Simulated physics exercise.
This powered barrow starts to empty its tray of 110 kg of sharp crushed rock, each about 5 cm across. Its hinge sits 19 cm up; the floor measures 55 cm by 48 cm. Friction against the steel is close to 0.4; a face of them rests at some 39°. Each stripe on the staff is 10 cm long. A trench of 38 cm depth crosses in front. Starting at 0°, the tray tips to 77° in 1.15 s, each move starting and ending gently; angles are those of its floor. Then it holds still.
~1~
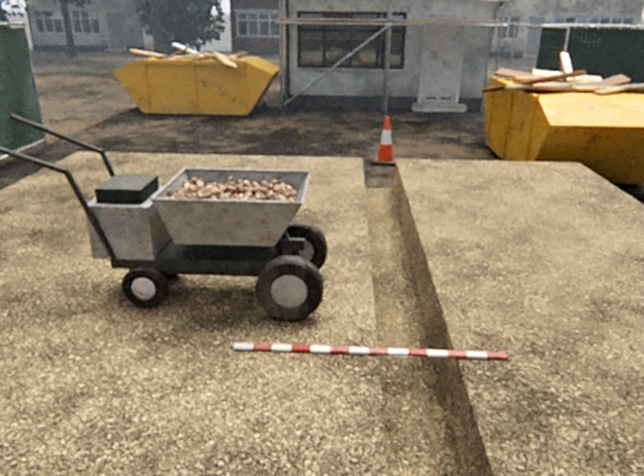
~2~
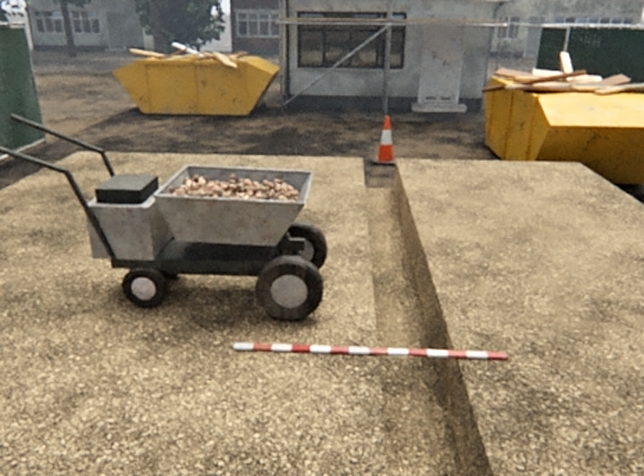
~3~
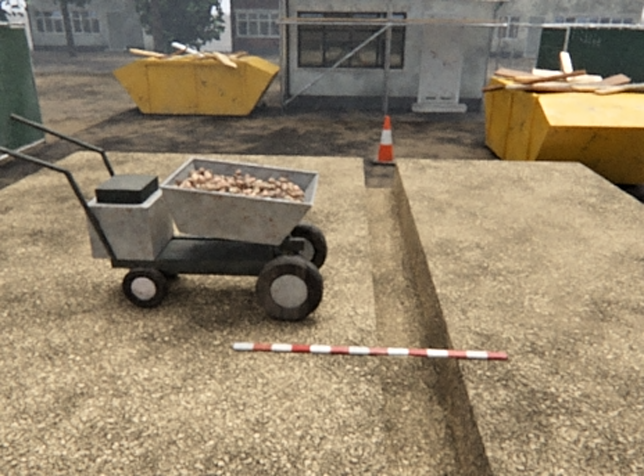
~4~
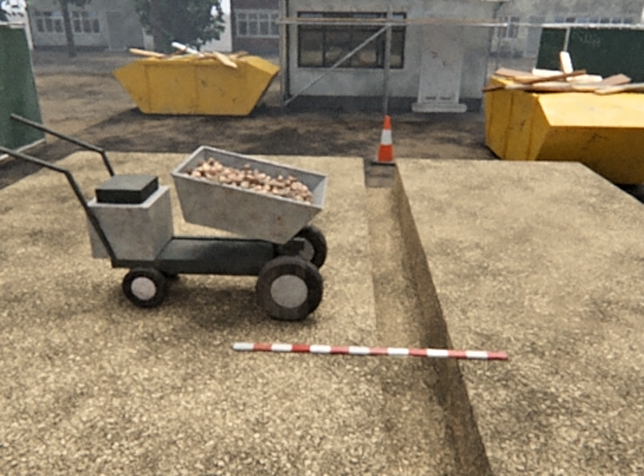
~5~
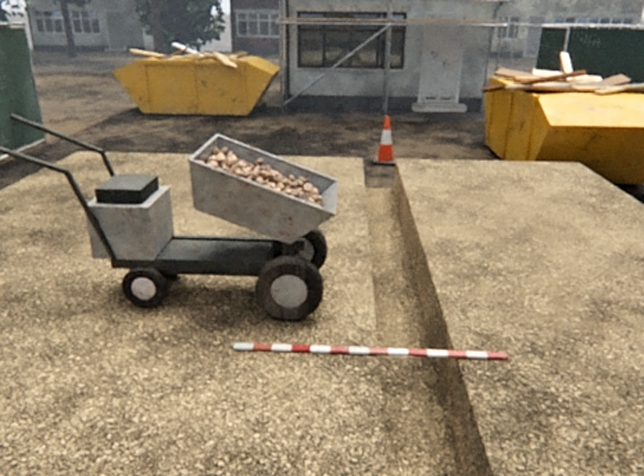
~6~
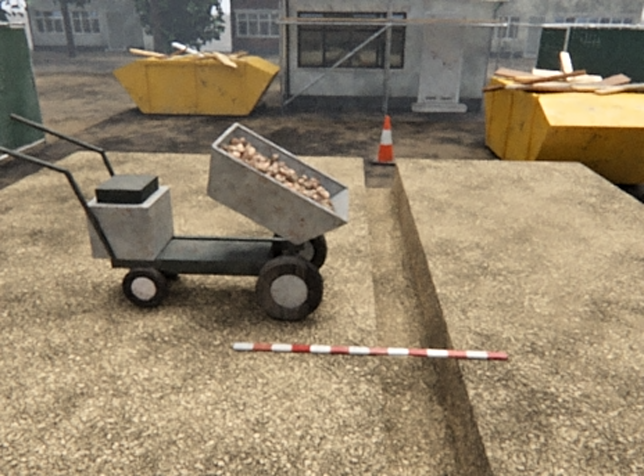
The clip opens on a small wheeled barrow with a level grey tray of broken stones, standing left of a trench, with a striped staff on the ground. The tray's rear end slowly lifts, then rises further until it slopes clearly down to the right, the stones still inside.
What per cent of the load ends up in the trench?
Roughly 90 per cent ends in the trench.
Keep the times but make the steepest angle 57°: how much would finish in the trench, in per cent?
Then about 20 per cent.
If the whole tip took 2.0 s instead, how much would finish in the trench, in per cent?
It would be near 90 per cent.
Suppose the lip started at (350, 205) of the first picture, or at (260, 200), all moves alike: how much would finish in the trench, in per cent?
Near 45 per cent from the first place, 65 from the second.
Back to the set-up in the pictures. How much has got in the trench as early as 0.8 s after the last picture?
Some 35 per cent.
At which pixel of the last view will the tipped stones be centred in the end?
Near (406, 340).
Then, 0.4 s after the last picture the floor is at 65°, 100 % in the tray; the foremost stones are at (380, 247).
Then, 0.8 s after the last picture the floor is at 77°, 66 % in the tray, 34 % in the trench; the foremost stones are at (442, 313).
Then, 1.1 s after the last picture the floor is at 77°, 38 % in the tray, 61 % in the trench, 1 % past the trench; the foremost stones are at (483, 300).
Then, 3.1 s after the last picture the floor is at 77°, 9 % in the tray, 90 % in the trench, 2 % past the trench; the foremost stones are at (487, 300).
